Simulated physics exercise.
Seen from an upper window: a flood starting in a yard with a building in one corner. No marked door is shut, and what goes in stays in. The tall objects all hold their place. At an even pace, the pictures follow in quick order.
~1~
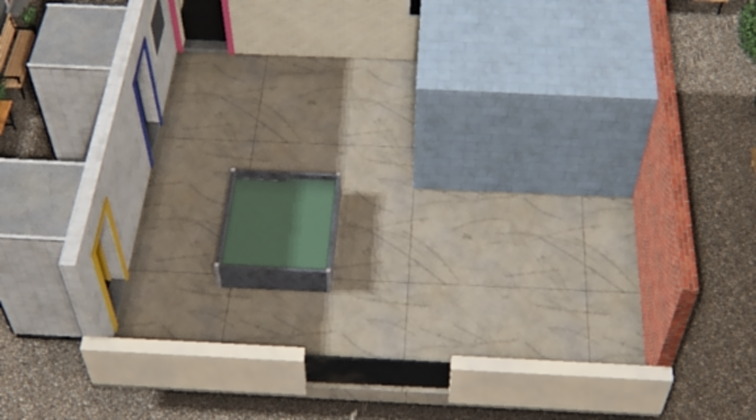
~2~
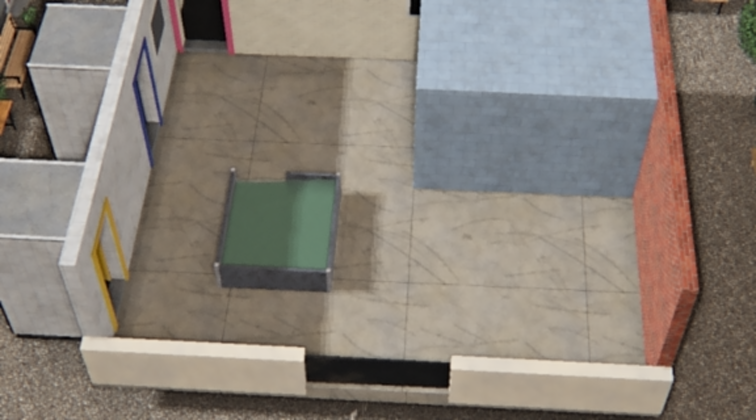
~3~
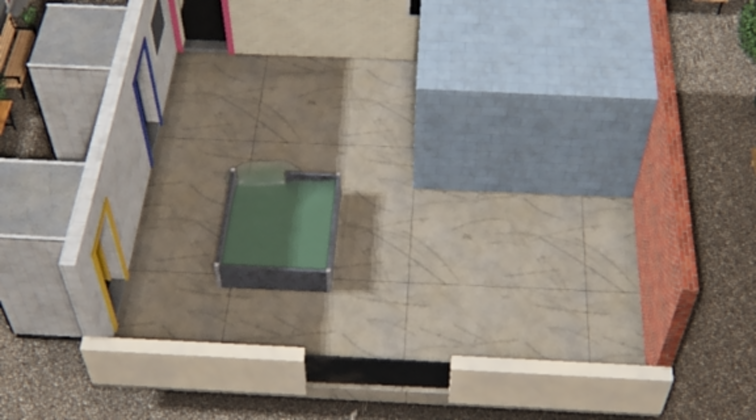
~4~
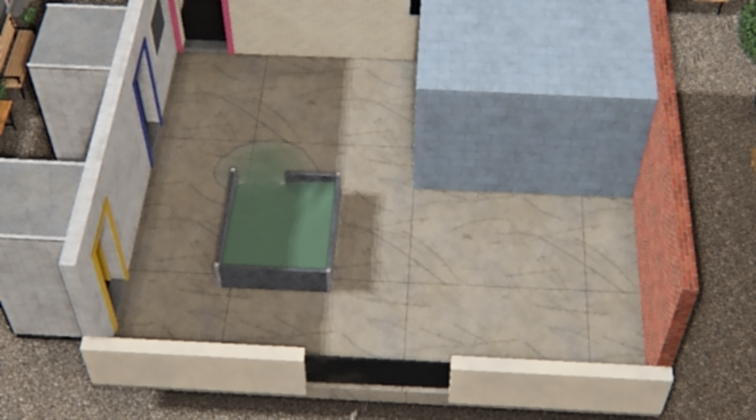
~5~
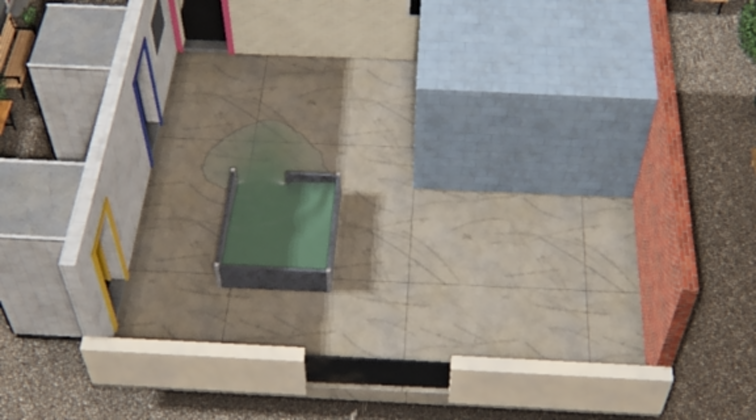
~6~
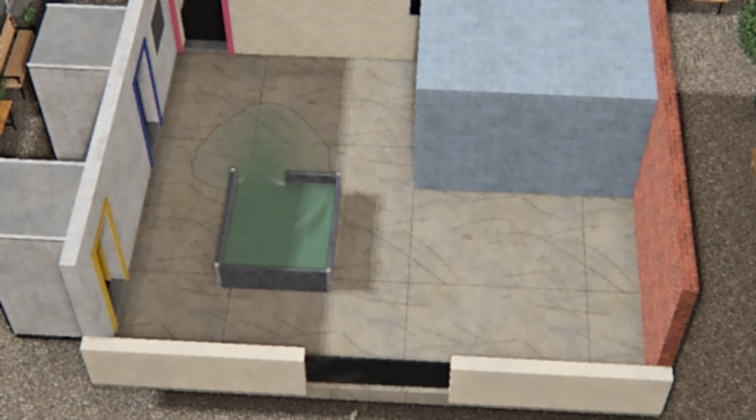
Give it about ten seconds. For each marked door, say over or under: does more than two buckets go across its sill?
At the end, yellow door: Two buckets at most, blue door: Two buckets at most, pink door: Over two buckets.
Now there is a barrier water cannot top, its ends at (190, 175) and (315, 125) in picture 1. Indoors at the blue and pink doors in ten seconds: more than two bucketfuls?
As for those two, the blue one comes in short and the pink one comes in short.
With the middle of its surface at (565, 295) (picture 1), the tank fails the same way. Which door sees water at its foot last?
In my view it is the pink-painted one.
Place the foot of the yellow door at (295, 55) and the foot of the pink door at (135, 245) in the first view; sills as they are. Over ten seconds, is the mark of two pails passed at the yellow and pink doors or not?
As I see it, the yellow door exceeds the limit while the pink door stays within limit.
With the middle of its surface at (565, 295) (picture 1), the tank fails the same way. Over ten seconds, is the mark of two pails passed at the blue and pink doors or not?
Log - blue door: Limit not reached; pink door: Limit not reached.
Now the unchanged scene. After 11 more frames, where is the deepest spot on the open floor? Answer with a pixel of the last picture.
Check roughly (177, 54).
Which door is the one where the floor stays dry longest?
It has to be the yellow door.
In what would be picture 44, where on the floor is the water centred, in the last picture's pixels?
I reckon somewhere around (275, 151).
A moment on, water covers 20 % of the floor; the yellow door not reached, the blue door not reached, the pink door not reached.
Next, water covers 25 % of the floor; the yellow door not reached, the blue door wet at the sill, nothing in, the pink door under two buckets in.
Then, water covers 30 % of the floor; the yellow door not reached, the blue door wet at the sill, nothing in, the pink door over two buckets in.
Later, water covers 40 % of the floor; the yellow door not reached, the blue door wet at the sill, nothing in, the pink door far over two buckets in.
In the end, water covers 60 % of the floor; the yellow door wet at the sill, nothing in, the blue door wet at the sill, nothing in, the pink door far over two buckets in.
